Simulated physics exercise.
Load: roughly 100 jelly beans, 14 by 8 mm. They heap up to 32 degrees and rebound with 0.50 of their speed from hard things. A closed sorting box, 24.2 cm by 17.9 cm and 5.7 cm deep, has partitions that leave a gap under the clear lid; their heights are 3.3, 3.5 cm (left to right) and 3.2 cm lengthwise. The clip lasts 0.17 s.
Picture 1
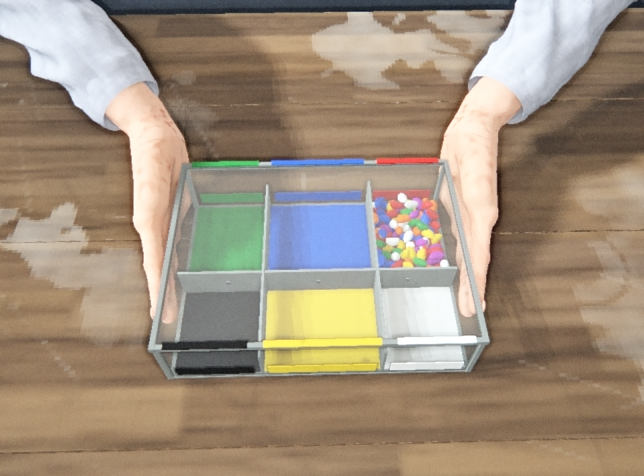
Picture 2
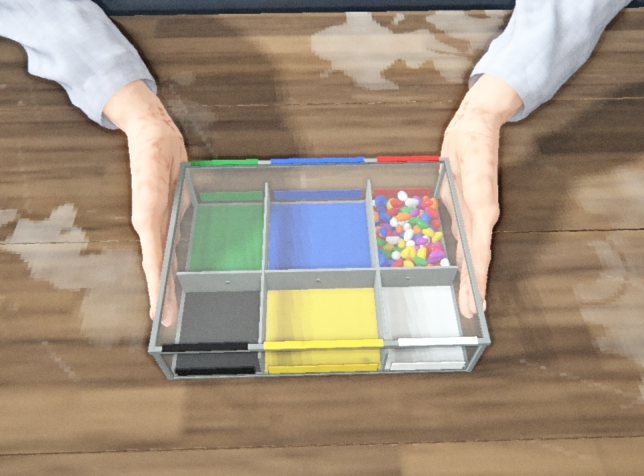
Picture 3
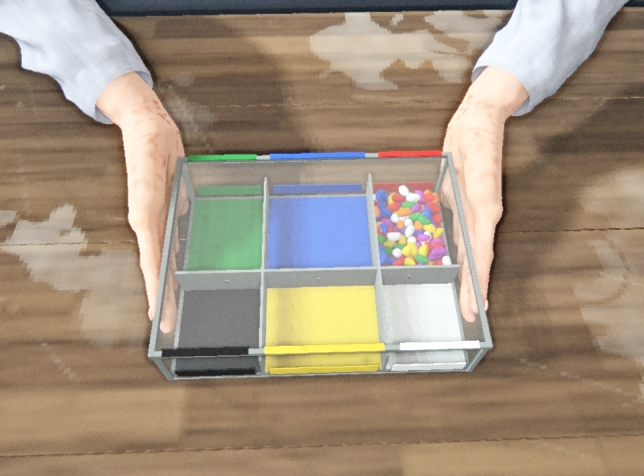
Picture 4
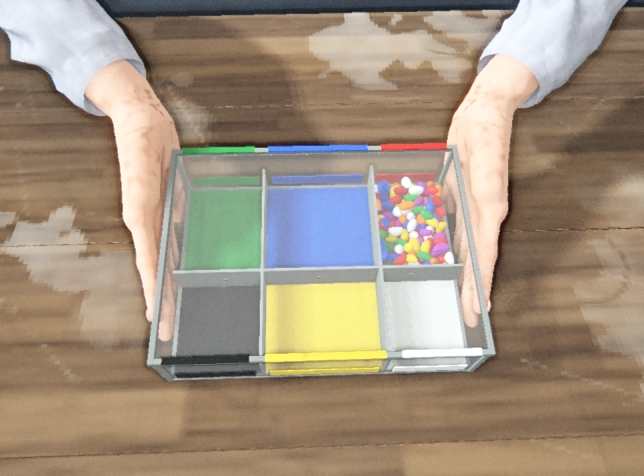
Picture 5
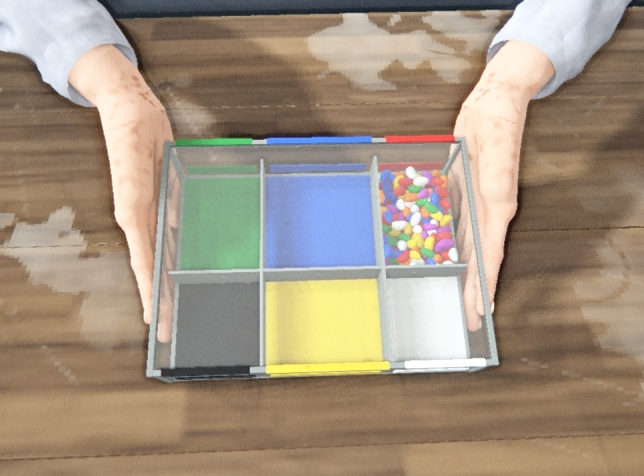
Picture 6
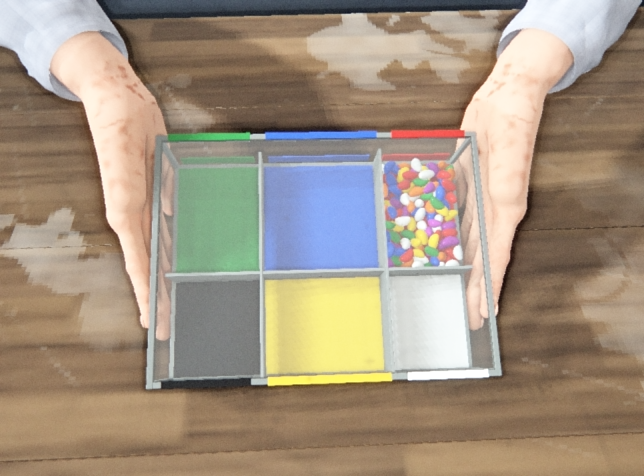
On a worn wooden table, two hands gradually tilting a clear six-compartment box toward the viewer, colourful jelly beans staying in the red section.
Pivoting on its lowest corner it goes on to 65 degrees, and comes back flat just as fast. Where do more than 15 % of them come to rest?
Red compartment: Over; blue compartment: Under; green compartment: Under; yellow compartment: Under; white compartment: Over; black compartment: Under.
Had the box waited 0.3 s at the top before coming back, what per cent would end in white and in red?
Then: White 30, red 65.
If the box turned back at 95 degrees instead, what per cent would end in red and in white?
Then: Red 15; white 75.
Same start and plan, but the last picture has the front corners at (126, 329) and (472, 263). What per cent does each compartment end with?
Red 65; blue 35; green 0; yellow 0; white 0; black 0.
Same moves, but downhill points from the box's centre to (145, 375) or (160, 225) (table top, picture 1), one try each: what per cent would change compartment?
About 70 and 45 per cent.
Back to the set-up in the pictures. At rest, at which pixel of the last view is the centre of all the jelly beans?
Around (413, 275).
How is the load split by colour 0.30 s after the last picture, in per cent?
Red 85; blue 0; green 0; yellow 0; white 15; black 0.
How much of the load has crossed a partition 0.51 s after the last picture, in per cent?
Some 40 per cent.
Then, 0.30 s after the last picture, tilt 63 degrees; red 85 %, white 15 %.
Then, 0.51 s after the last picture, tilt 23 degrees; red 60 %, white 35 %.
Then, 0.82 s after the last picture, tilt 0 degrees; red 60 %, white 35 %.
In the end, red 60 %, blue 0 %, green 0 %, yellow 0 %, white 35 %, black 0 %.
